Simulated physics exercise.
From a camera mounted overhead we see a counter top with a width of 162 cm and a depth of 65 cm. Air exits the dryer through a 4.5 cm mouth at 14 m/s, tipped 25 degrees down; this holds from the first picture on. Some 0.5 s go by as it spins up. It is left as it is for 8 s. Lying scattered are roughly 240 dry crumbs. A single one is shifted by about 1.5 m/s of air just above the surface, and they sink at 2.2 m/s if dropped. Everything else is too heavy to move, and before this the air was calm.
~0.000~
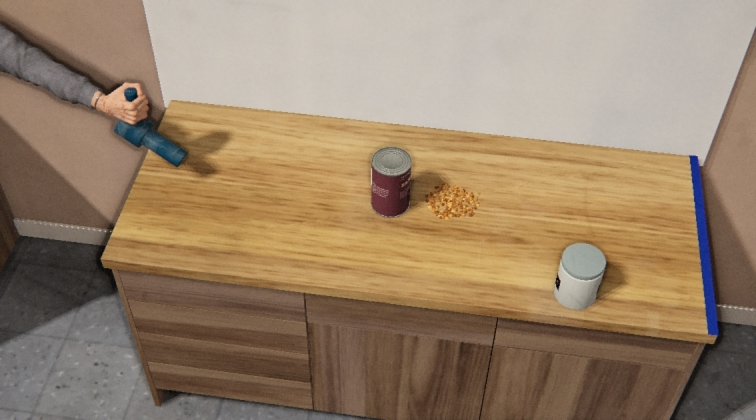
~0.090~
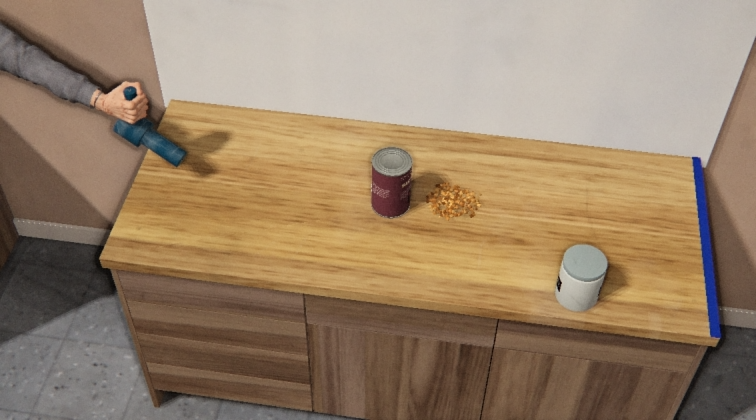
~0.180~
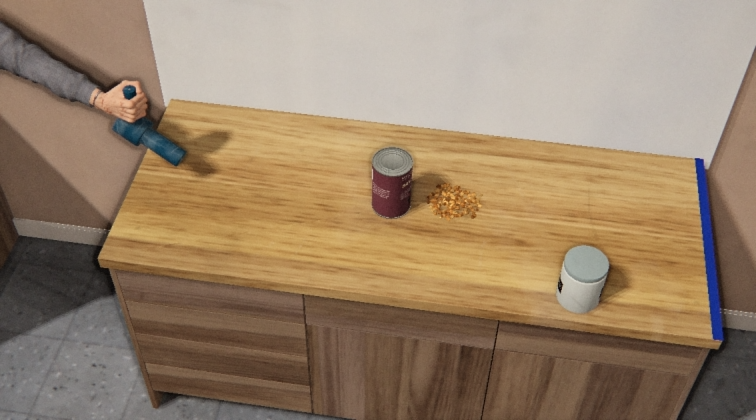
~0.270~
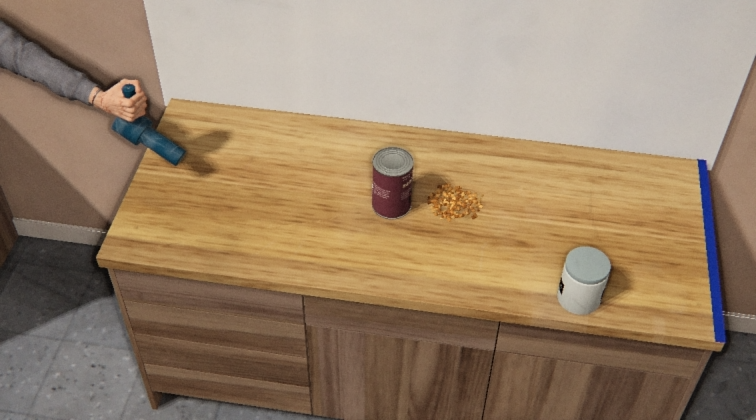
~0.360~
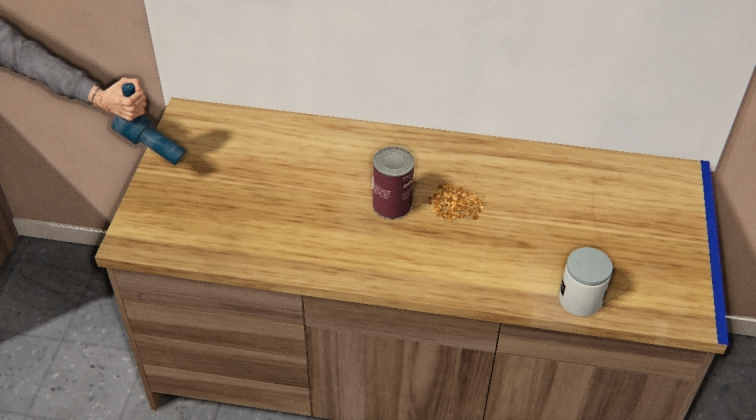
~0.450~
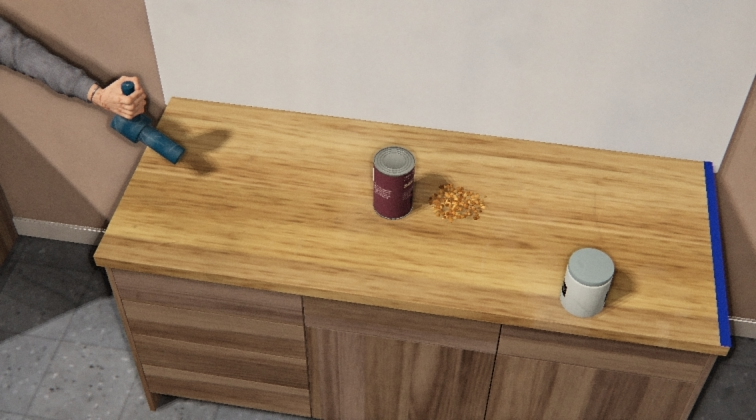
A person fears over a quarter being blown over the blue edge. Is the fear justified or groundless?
The fear is groundless.
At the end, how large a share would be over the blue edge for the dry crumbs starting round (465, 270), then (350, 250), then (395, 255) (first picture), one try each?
30 %, 2 %, 15 %.
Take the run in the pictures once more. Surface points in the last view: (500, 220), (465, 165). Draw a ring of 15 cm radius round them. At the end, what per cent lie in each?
Estimates in listed order: 50 %; 30 %.
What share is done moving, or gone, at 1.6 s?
Estimated share: Close to 40 per cent.
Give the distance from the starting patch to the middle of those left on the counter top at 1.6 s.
Centre offset: Approx. 0 cm.
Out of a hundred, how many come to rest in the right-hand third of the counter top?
Share at the end: Close to 5 %.
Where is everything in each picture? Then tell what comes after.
The middle of the dry crumbs is near (451, 202), none has stirred yet and the mouth of the dryer is at (183, 160), in the first picture.
The middle of the dry crumbs is near (452, 200), none has stirred yet and the blue edge is centred on (710, 241), in the second picture.
The middle of the dry crumbs is near (452, 201), none has stirred yet, the top of a tin is at (393, 161) and the top of a jar is at (587, 262), in the third picture.
The middle of the dry crumbs is near (453, 201) and none has stirred yet, in the fourth picture.
The middle of the dry crumbs is near (454, 202) and none has stirred yet, in the fifth picture.
The middle of the dry crumbs is near (455, 202) and none has stirred yet, in the sixth picture.
After 1.6 s, 0 % are over the blue edge; the middle of those still in play is near (454, 203); 42 % have settled or left.
After 2.6 s, 0 % are over the blue edge; the middle of those still in play is near (454, 203); 46 % have settled or left.
After 4.4 s, 0 % are over the blue edge; the middle of those still in play is near (454, 203); 49 % have settled or left.
After 8.0 s, at the end, 1 % are over the blue edge; the middle of those still in play is near (458, 200).
